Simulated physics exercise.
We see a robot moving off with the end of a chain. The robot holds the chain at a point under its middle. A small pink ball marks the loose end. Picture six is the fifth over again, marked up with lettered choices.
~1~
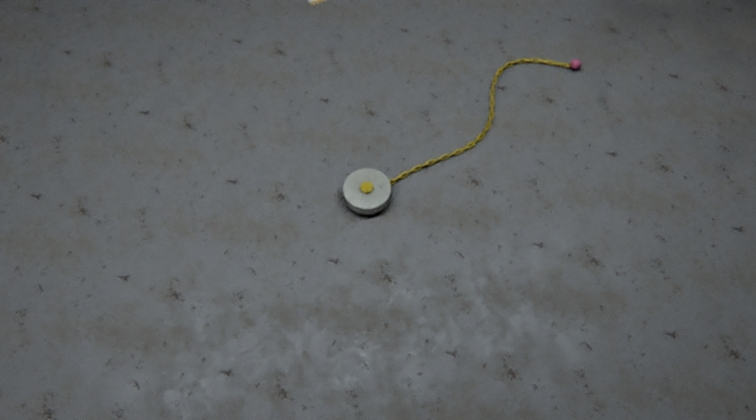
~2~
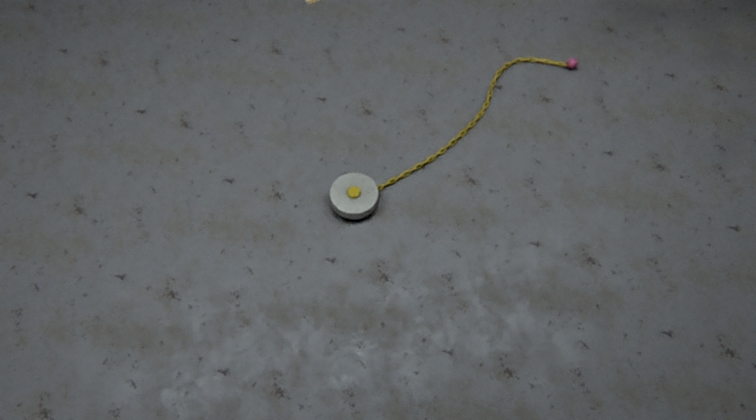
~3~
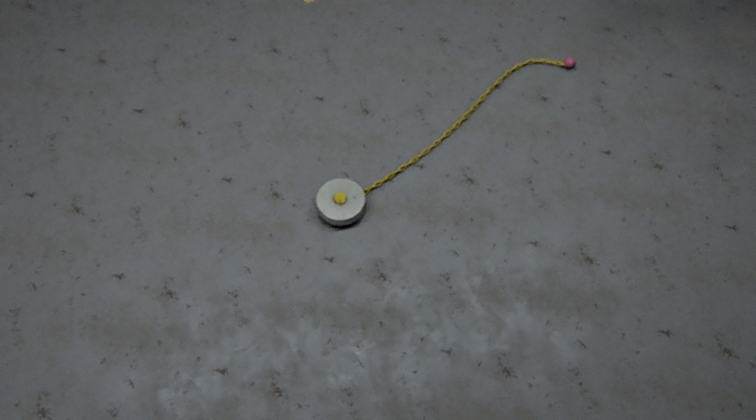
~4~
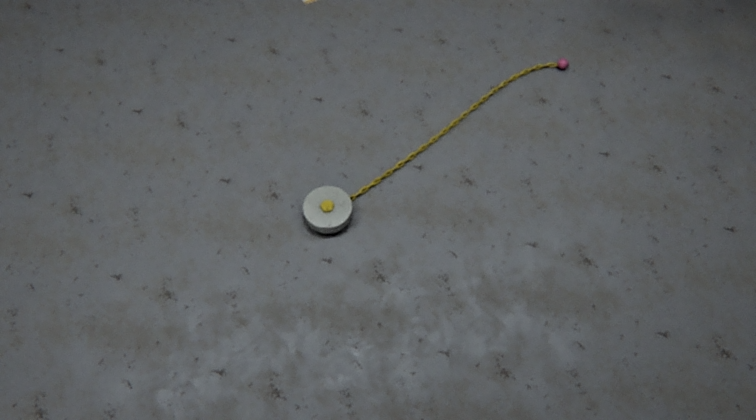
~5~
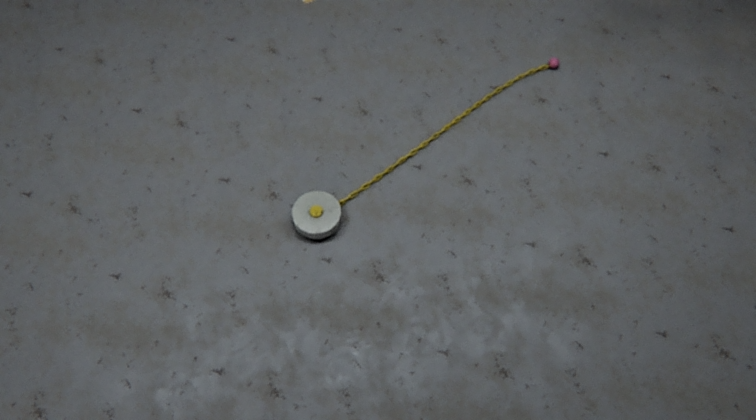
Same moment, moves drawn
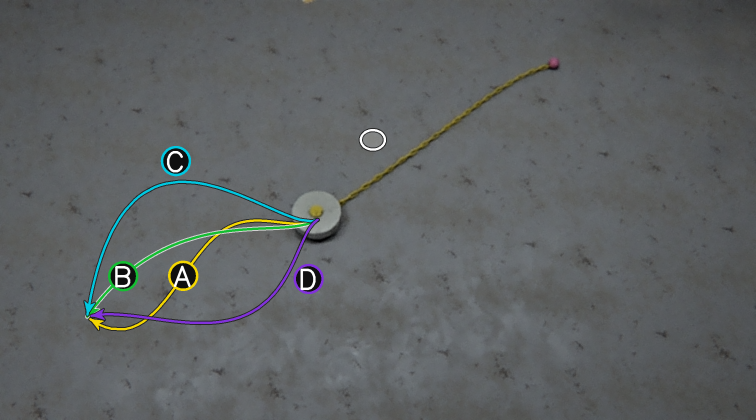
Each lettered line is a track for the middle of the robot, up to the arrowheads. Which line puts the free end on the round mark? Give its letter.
It should follow C.
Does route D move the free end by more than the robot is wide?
Yes.
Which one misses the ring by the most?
That is D.
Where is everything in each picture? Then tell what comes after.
Free end (576, 64); robot (367, 192), in the first frame.
Robot (354, 197); free end (572, 63), in the second frame.
Robot (341, 203); free end (570, 63), in the third frame.
Robot (328, 210); free end (563, 64), in the fourth frame.
Robot (317, 216); free end (554, 63), in the fifth frame.
On the marked copy, A from (318, 220) via (198, 256) to (90, 319); B from (318, 220) via (197, 237) to (87, 317); C from (318, 220) via (166, 184) to (87, 315); D from (318, 220) via (234, 319) to (92, 316); the ring at (373, 140).
Taking C. A third of the way, robot (208, 181), middle of the chain (371, 155), free end (499, 92).
Two thirds of the way, robot (108, 228), middle of the chain (272, 167), free end (420, 126).
When it is over, robot (83, 313), middle of the chain (229, 200), free end (373, 138); the free end is on the ring.
As for the rest, A leaves the free end at (391, 152); B leaves the free end at (390, 150); D leaves the free end at (403, 169).
